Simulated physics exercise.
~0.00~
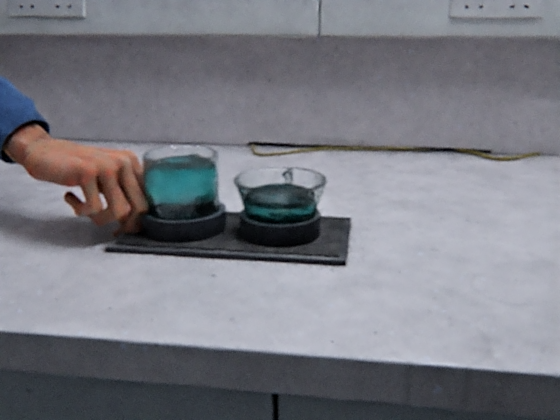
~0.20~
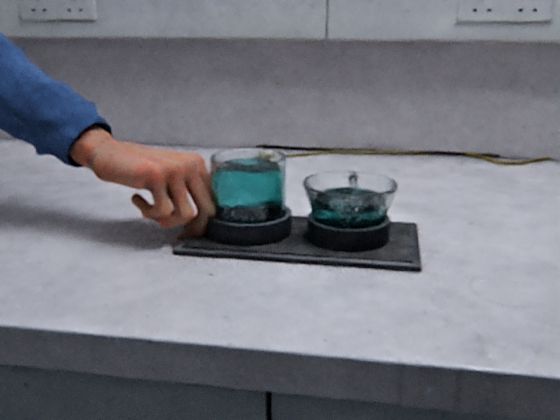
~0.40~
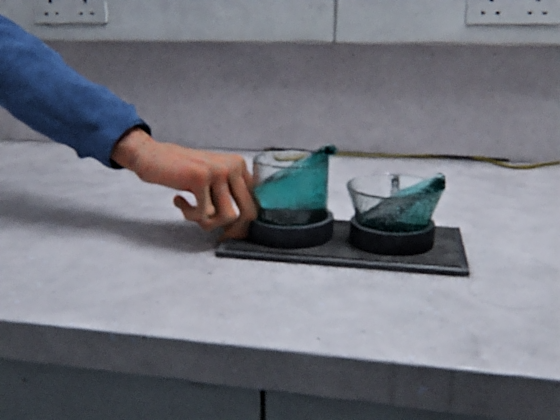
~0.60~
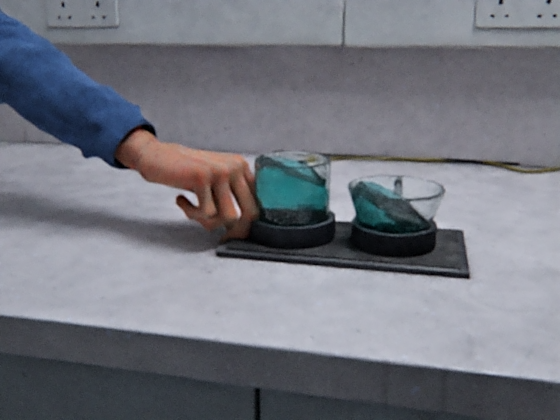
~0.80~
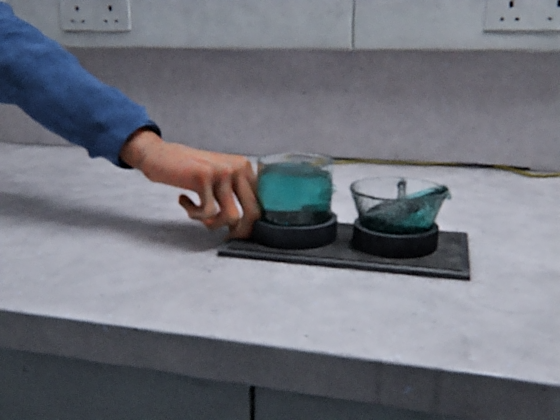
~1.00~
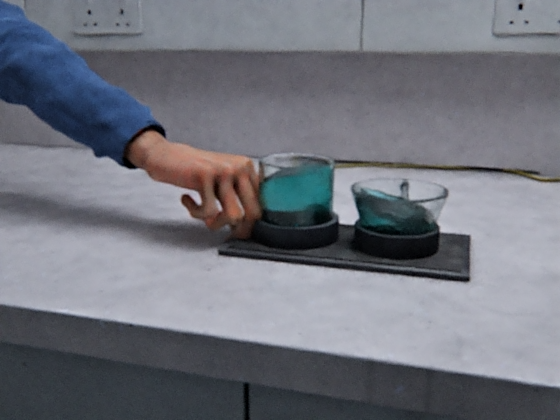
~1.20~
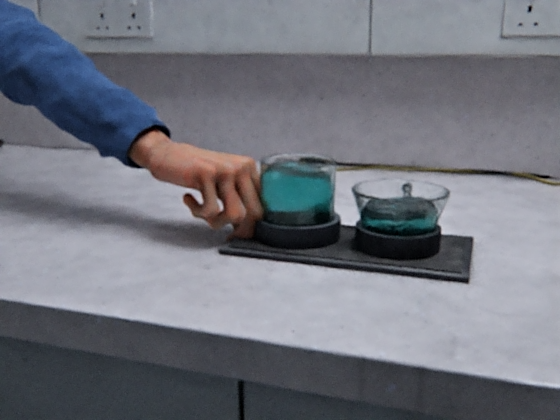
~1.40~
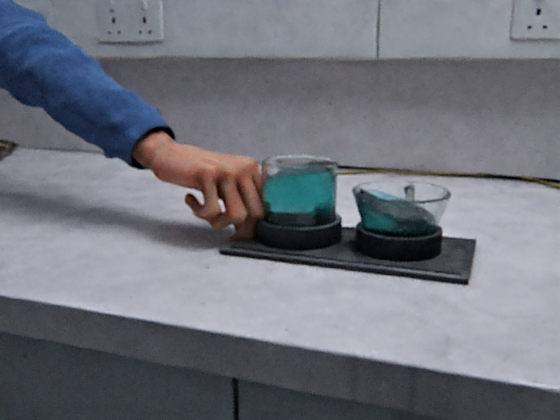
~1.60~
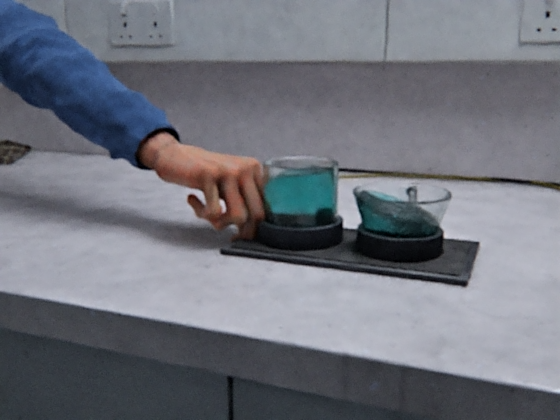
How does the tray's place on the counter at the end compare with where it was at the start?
The tray ends up farther to the right along the counter than where it began.
